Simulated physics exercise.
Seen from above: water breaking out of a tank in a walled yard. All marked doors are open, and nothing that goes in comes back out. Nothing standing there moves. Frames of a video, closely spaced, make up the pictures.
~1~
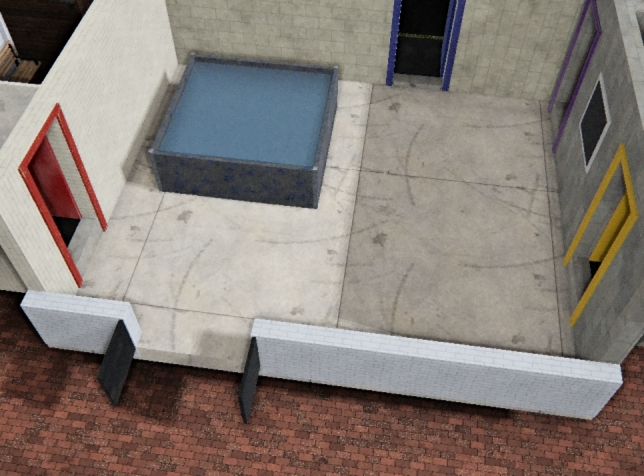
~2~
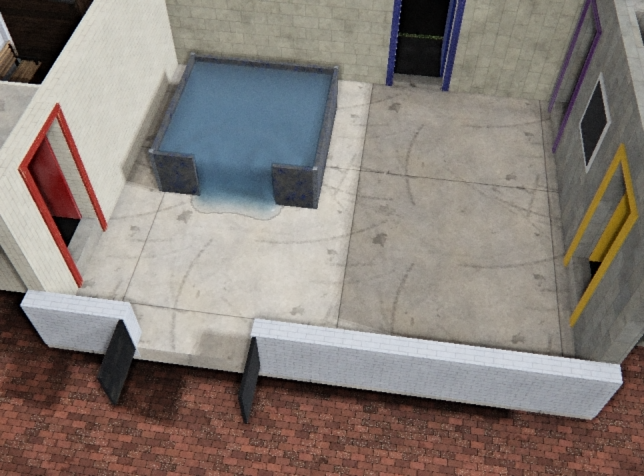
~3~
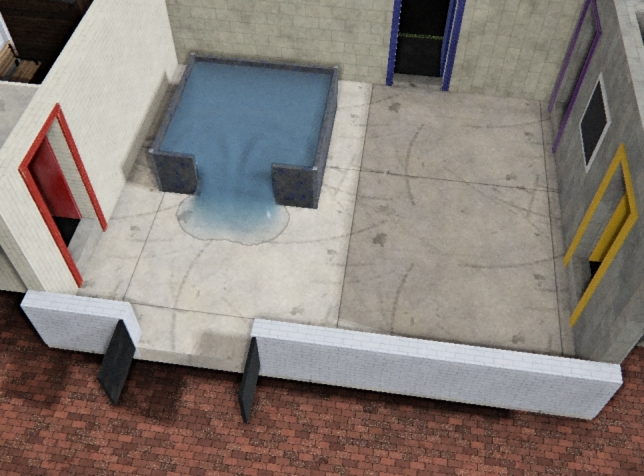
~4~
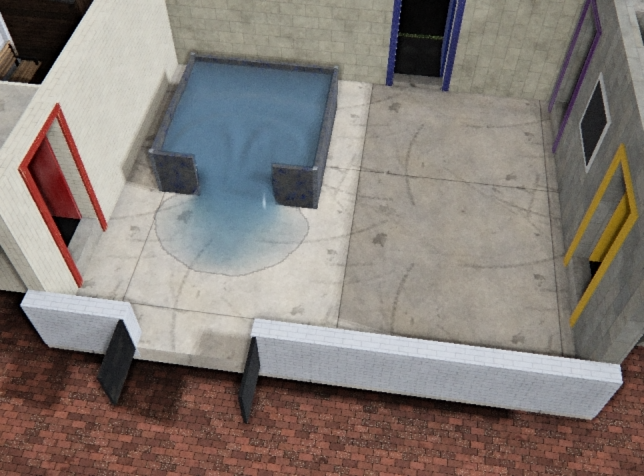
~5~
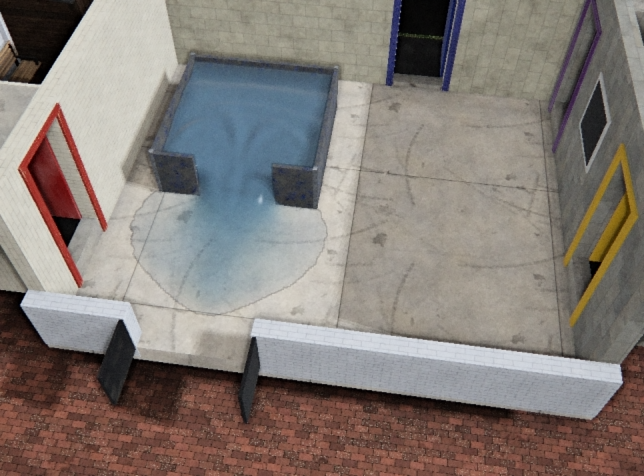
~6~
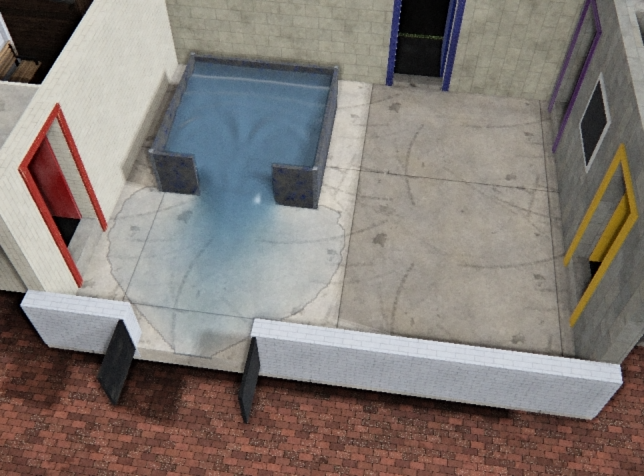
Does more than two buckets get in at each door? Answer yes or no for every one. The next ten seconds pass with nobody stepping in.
Purple door: No, red door: No, blue door: No, yellow door: No.
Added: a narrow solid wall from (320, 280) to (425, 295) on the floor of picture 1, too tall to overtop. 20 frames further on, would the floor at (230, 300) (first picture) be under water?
Spot check: Submerged.
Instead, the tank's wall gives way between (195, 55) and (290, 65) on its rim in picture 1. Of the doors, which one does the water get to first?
The blue one comes first.
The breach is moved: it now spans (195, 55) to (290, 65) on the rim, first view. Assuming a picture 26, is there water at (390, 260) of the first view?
Verdict: Dry.
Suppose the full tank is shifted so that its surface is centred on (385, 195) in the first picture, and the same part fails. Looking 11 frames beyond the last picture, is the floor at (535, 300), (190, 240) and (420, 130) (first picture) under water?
In that order: Wet, awash, dry.
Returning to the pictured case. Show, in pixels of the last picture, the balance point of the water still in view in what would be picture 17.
The water's centre sits above (243, 192).
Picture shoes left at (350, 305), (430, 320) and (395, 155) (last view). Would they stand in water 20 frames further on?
One after the other: Wet, under water, clear.
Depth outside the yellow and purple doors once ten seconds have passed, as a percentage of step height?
I'd say around 30 and 30 in a hundred.
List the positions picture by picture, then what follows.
In the first frame, the water tank at (250, 112) is whole and still.
In the second frame, the front is at (196, 202), out from the gap at (237, 187).
In the third frame, the front is at (190, 229), out from the gap at (237, 188).
In the fourth frame, water pours out at (237, 188) and has run to (199, 267).
In the fifth frame, water pours out at (237, 188) and has run to (195, 306).
In the sixth frame, water pours out at (237, 187) and has run to a hidden place.
A moment on, water covers 30 % of the floor; the purple door not reached, the red door wet at the sill, nothing in, the blue door not reached, the yellow door not reached.
Next, water covers 35 % of the floor; the purple door not reached, the red door wet at the sill, nothing in, the blue door not reached, the yellow door not reached.
Then, water covers 45 % of the floor; the purple door not reached, the red door wet at the sill, nothing in, the blue door not reached, the yellow door wet at the sill, nothing in.
Later, water covers 70 % of the floor; the purple door wet at the sill, nothing in, the red door wet at the sill, nothing in, the blue door not reached, the yellow door wet at the sill, nothing in.
In the end, water covers 90 % of the floor; the purple door wet at the sill, nothing in, the red door wet at the sill, nothing in, the blue door wet at the sill, nothing in, the yellow door wet at the sill, nothing in.
